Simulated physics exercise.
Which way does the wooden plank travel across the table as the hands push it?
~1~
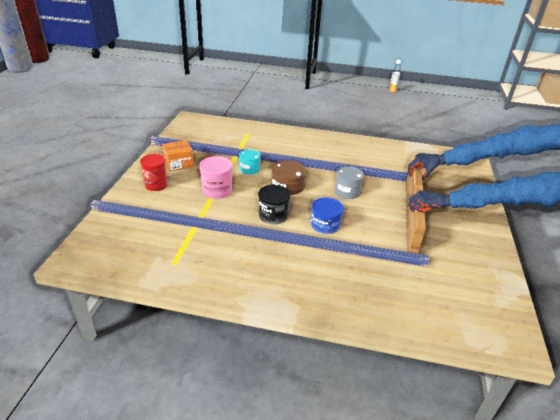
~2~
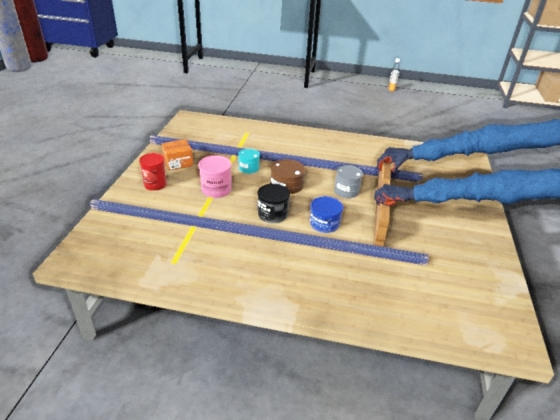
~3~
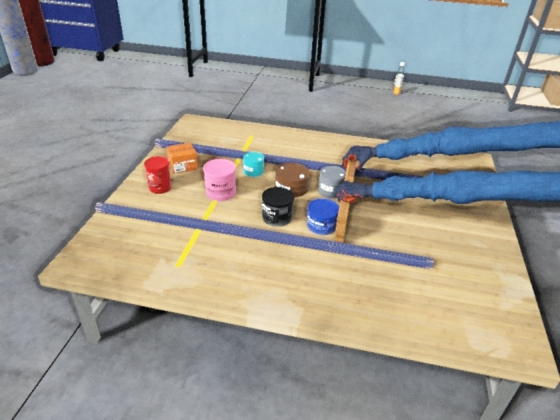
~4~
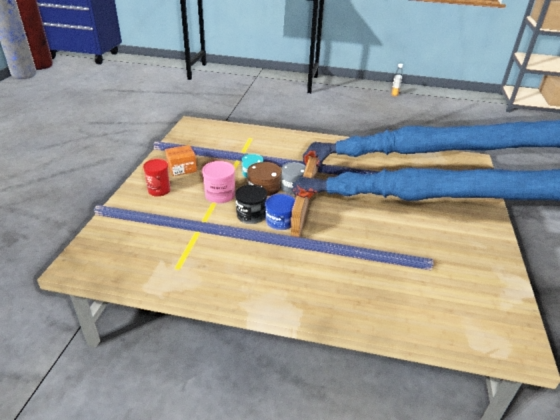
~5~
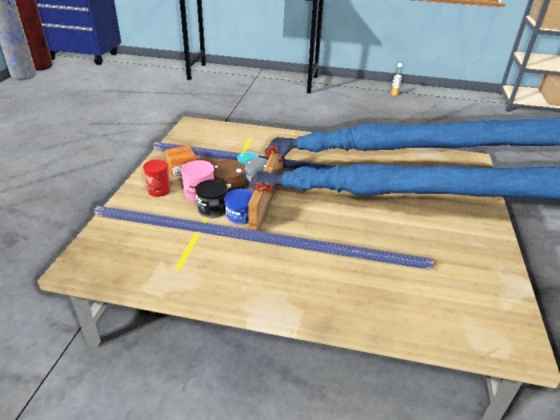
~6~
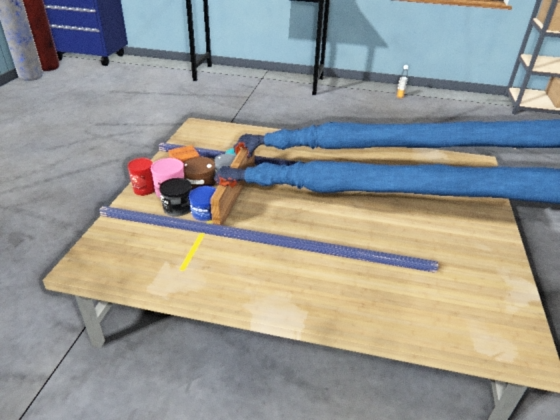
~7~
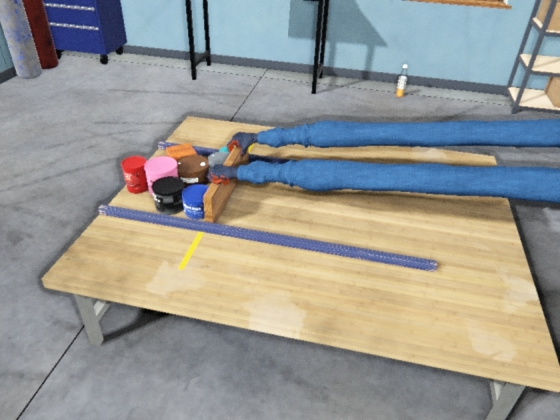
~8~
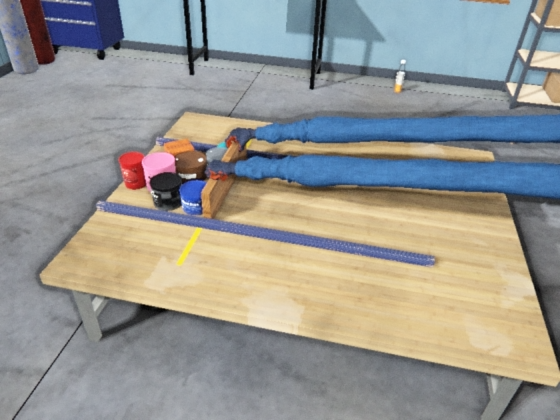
The plank travels to the left, gathering the containers ahead of it as it goes.
